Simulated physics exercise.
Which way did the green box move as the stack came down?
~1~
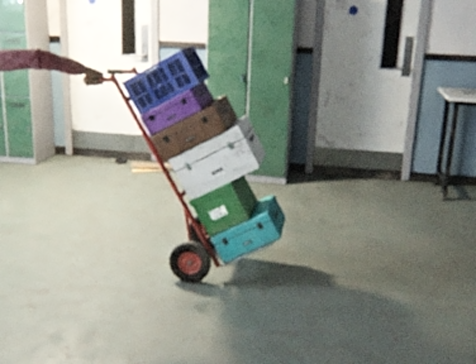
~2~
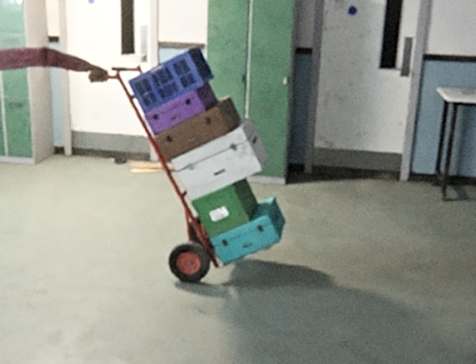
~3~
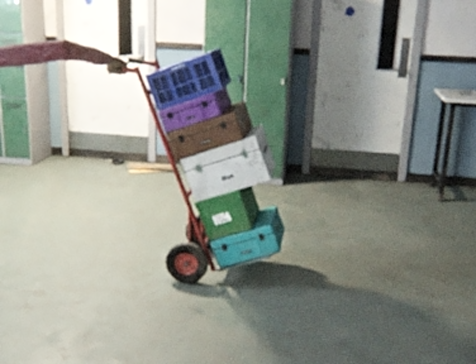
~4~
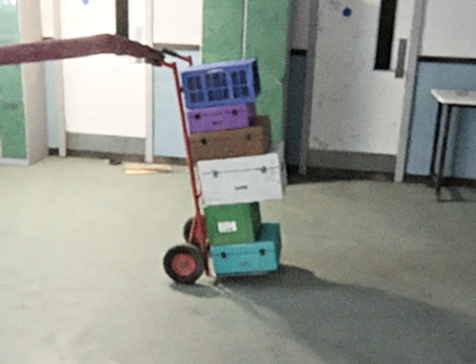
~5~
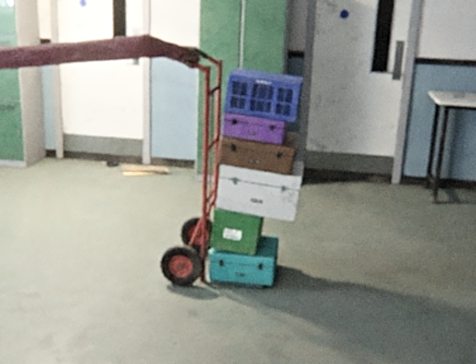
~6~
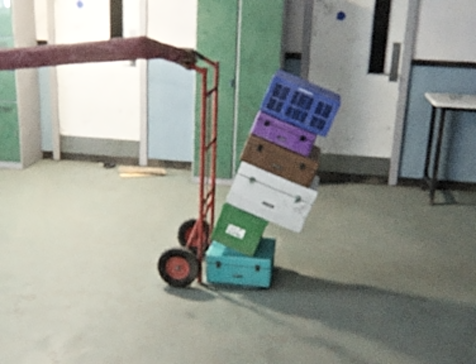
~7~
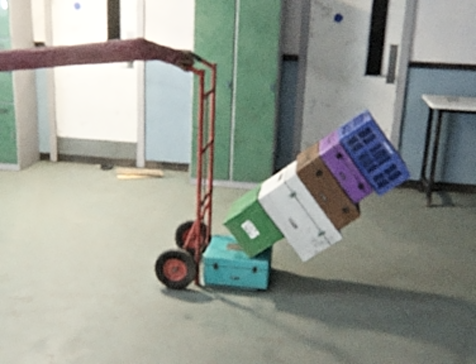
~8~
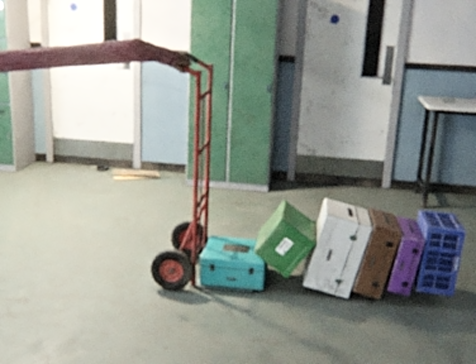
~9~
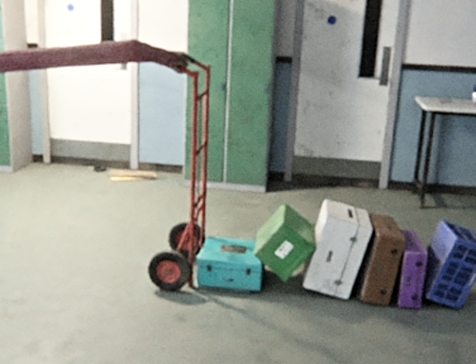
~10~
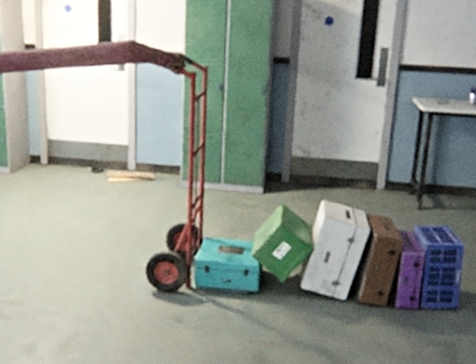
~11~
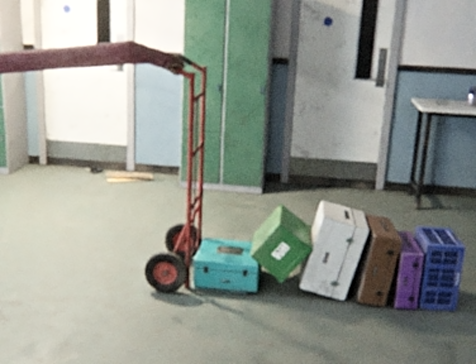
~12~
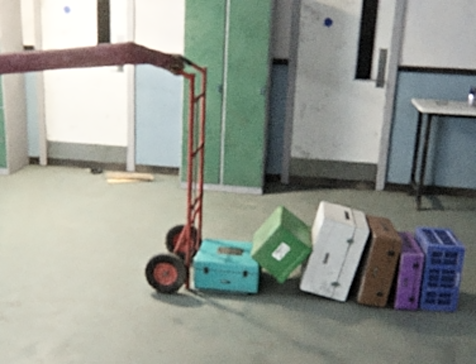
The green box moved to the right, ending up tilted between the turquoise box and the white one.
A tall stack of colourful boxes toppled off a red sack truck as a sleeved arm swung it upright, spilling to the right into a leaning row on the floor, while the turquoise box at the bottom stayed beside the wheels.
